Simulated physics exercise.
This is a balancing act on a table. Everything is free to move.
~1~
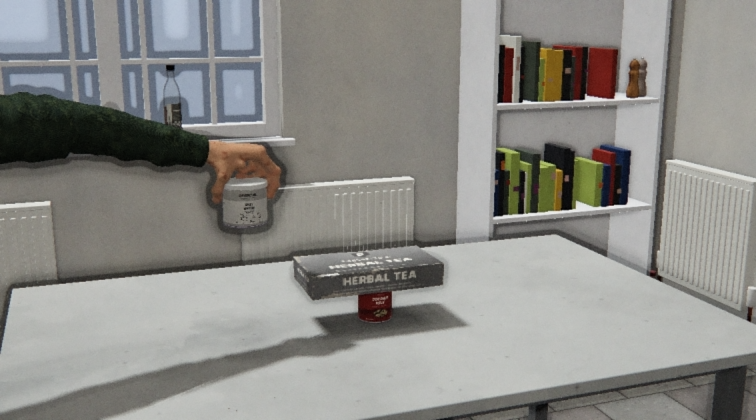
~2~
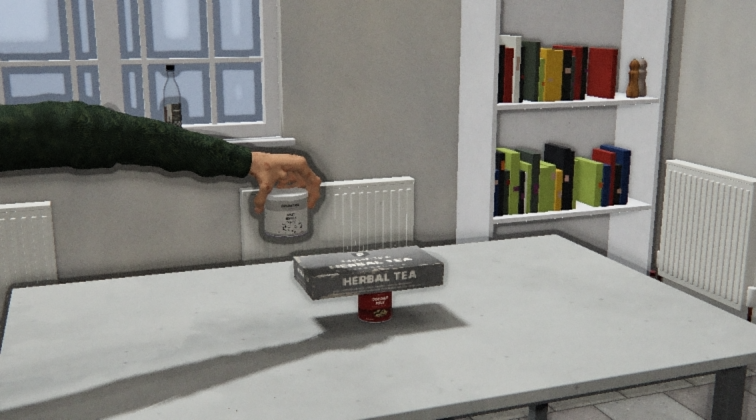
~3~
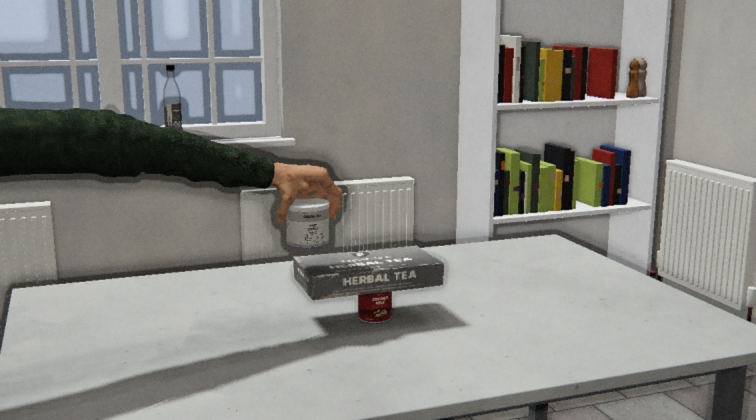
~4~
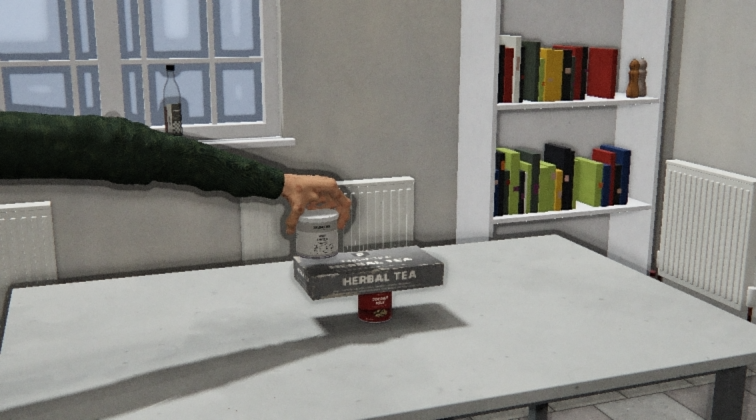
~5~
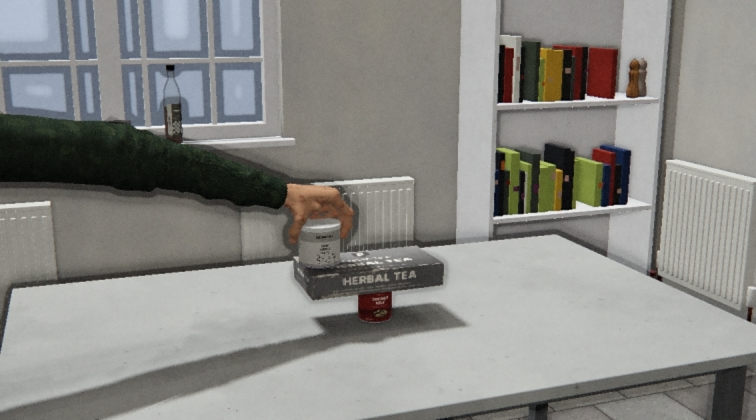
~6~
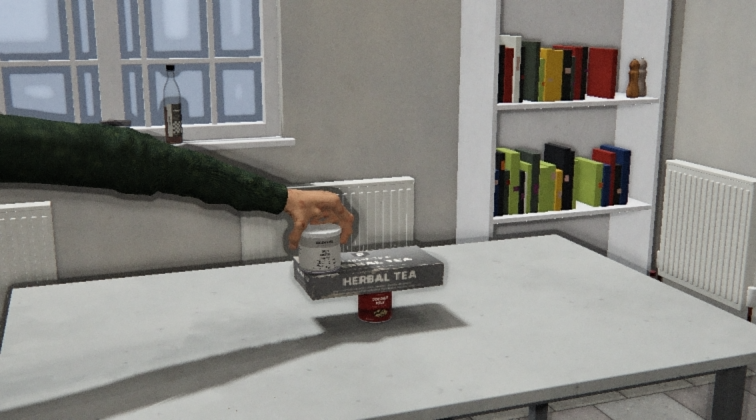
On a white table, a herbal tea box rested across a small red tin while a hand moved a white tin rightward, then lowered it onto the box's left side and kept hold of it.
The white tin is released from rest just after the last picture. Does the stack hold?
In the end the stack comes apart.
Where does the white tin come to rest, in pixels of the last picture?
At about (263, 313).
Then, 0.40 s after the last picture, white tin now fallen; grey packet tipped 27° from how it was.
Then, 0.60 s after the last picture, grey packet tipped 39° from how it was.
Then, 1.40 s after the last picture, grey packet tipped 15° from how it was; red tin tipped 15° from how it was.
At rest, fallen, white tin; moved from the start, grey packet; left askew, red tin. Seen from the same camera at the end, white tin near (263, 313). The stack gives way.
